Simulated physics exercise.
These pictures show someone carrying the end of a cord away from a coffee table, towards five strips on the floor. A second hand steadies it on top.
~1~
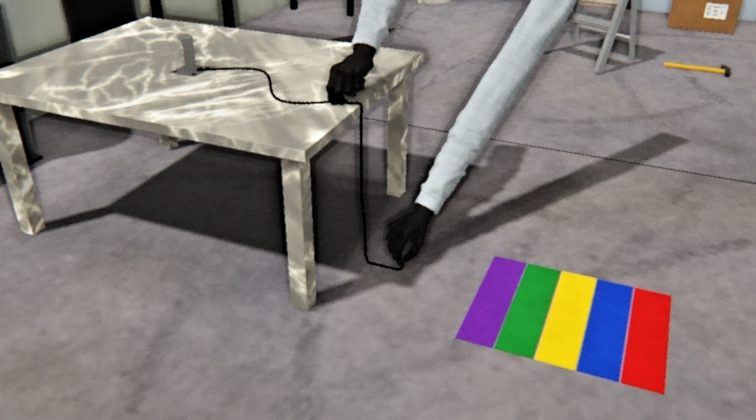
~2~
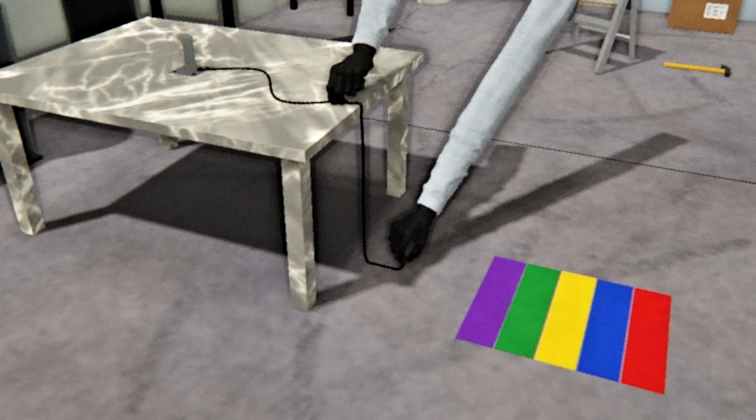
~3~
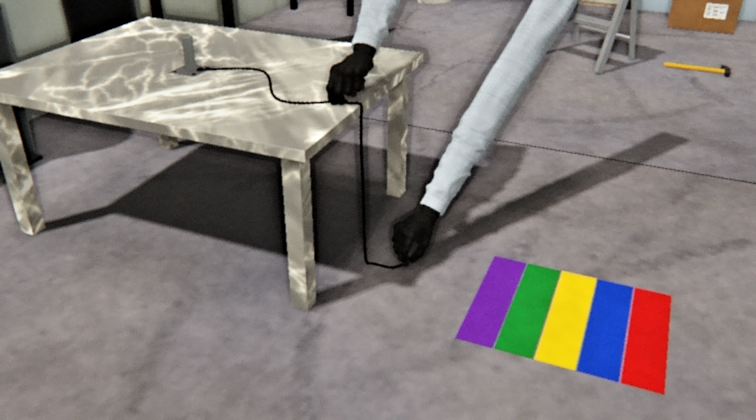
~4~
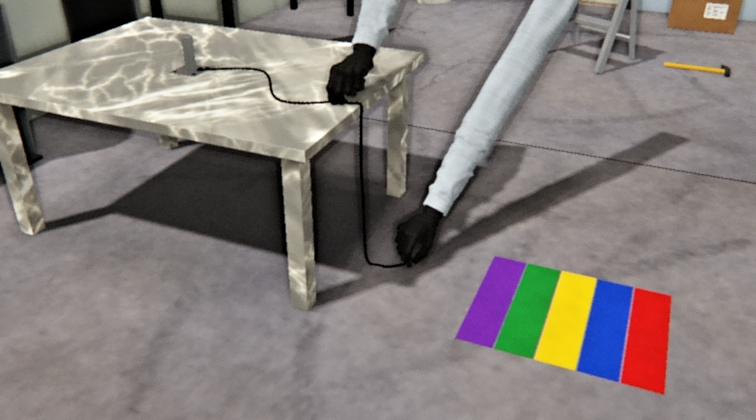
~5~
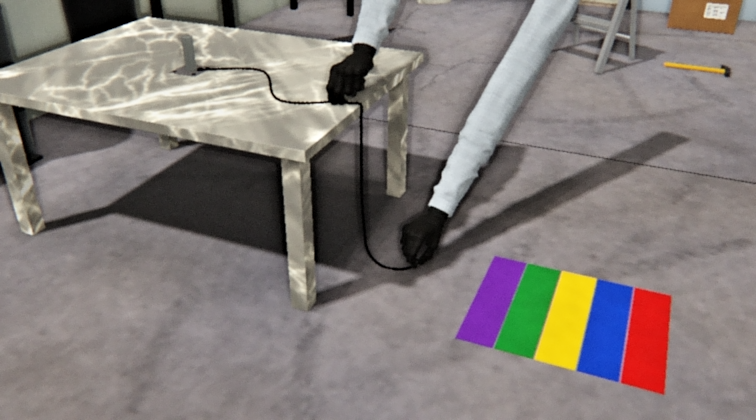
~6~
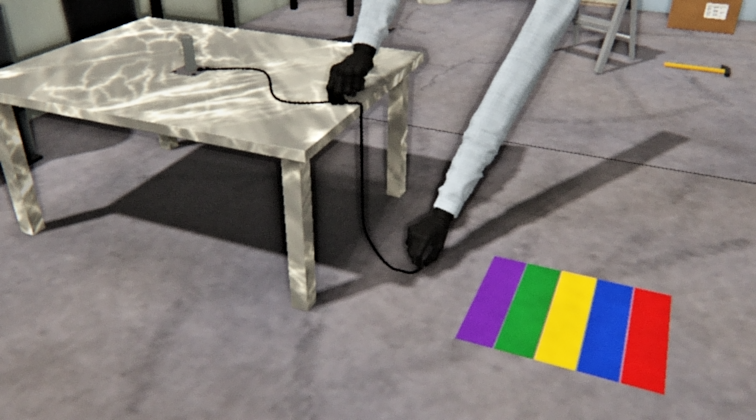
Black-gloved hand slowly drawing the end of a dark cord slightly right from a table, another gloved hand resting at the table's edge.
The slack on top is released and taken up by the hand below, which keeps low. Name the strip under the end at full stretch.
It halts on the yellow strip.
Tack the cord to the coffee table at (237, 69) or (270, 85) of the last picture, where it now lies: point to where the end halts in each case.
In that order: (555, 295) and (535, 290).
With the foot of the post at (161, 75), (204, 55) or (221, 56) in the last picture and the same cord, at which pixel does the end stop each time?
The places are (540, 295), (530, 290) and (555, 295).
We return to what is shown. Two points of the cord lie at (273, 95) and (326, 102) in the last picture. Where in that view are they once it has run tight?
About (314, 94), and the other about (370, 114).
Early on, end near (512, 286); over purple.
Midway, end near (548, 294); over green.
At the end of the slack, end near (569, 300); over yellow. Over yellow.
